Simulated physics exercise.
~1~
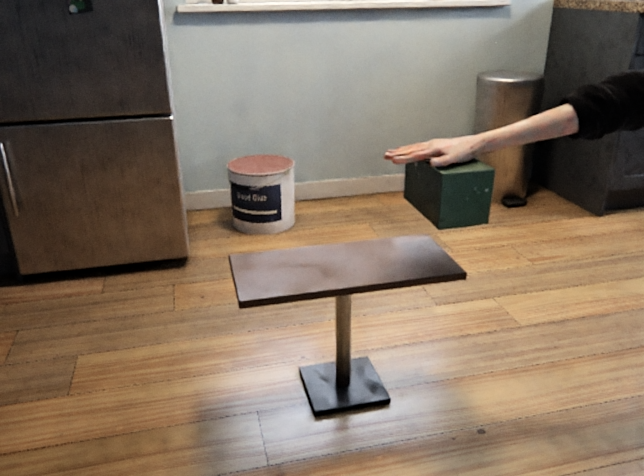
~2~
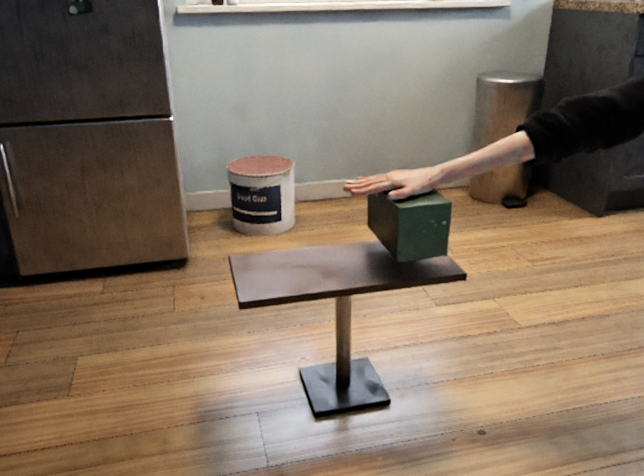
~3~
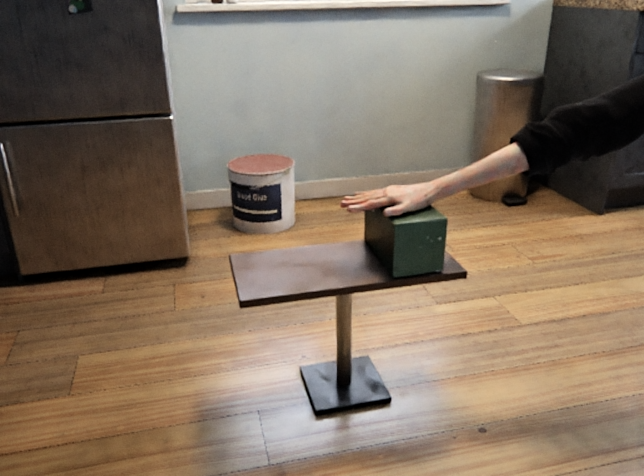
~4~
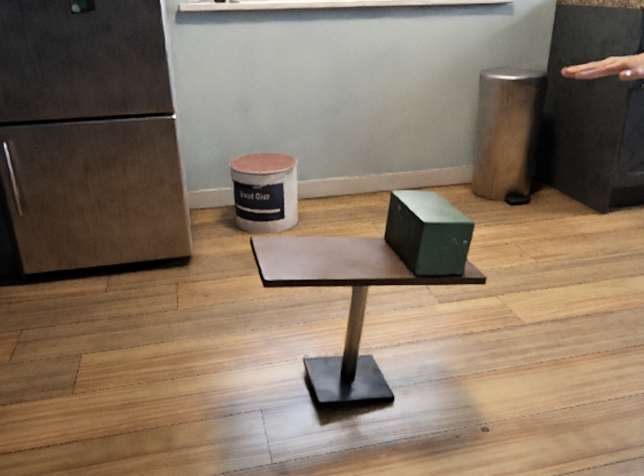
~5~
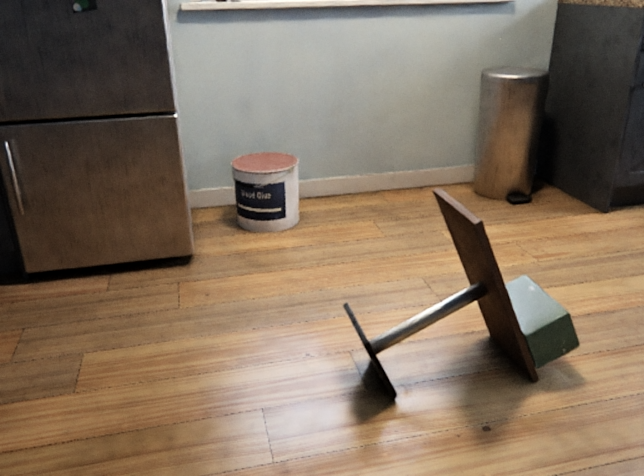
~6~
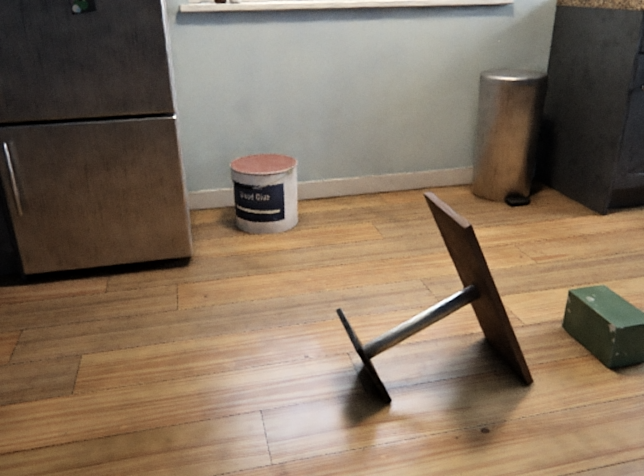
Hand setting a green block on the right end of a narrow-footed brown stand, which topples right, the block tumbling onto the floor.
